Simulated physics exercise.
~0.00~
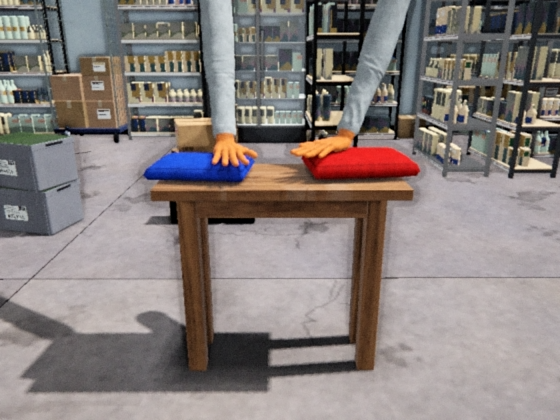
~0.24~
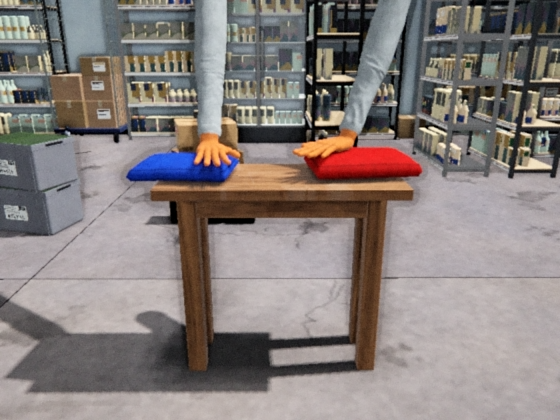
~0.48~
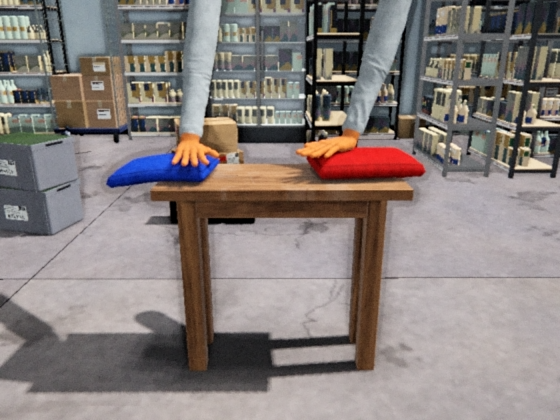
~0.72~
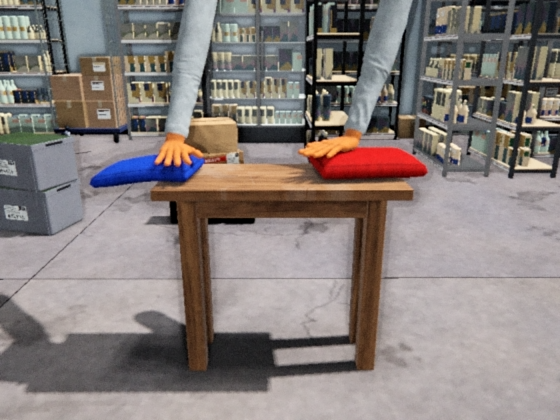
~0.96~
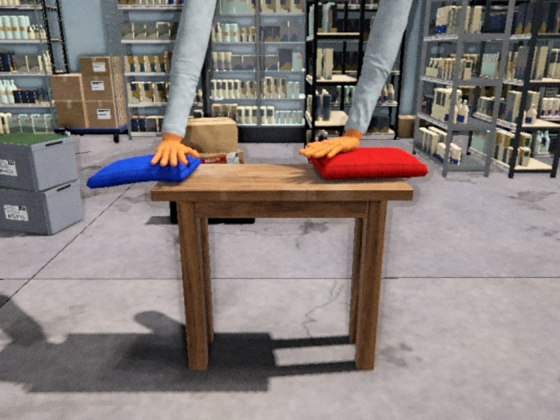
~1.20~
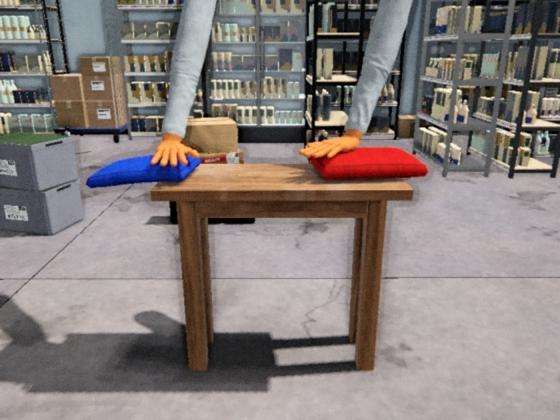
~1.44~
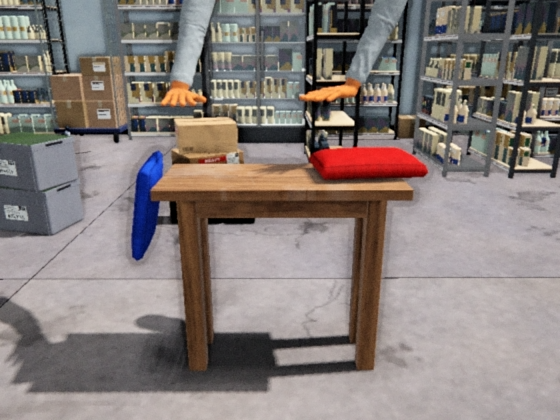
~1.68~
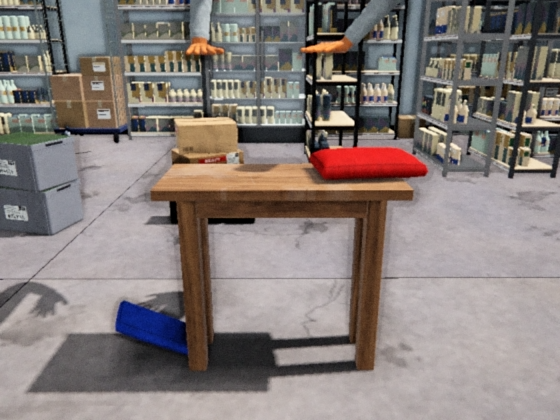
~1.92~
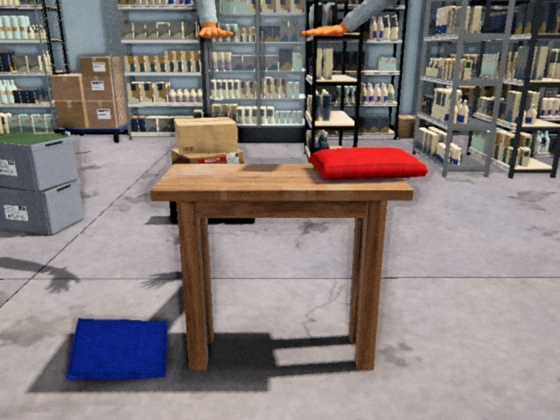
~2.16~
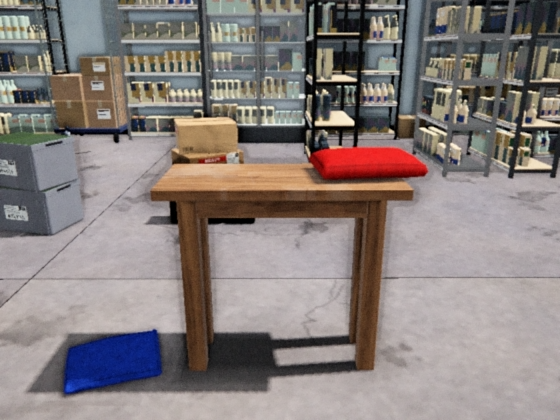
In a storeroom lined with stocked shelves, two gloved hands rest on a blue sack and a red bag on a wooden table; one slides the blue sack left past the edge, then both lift away, and it tips and drops to the floor while the red bag stays on top.
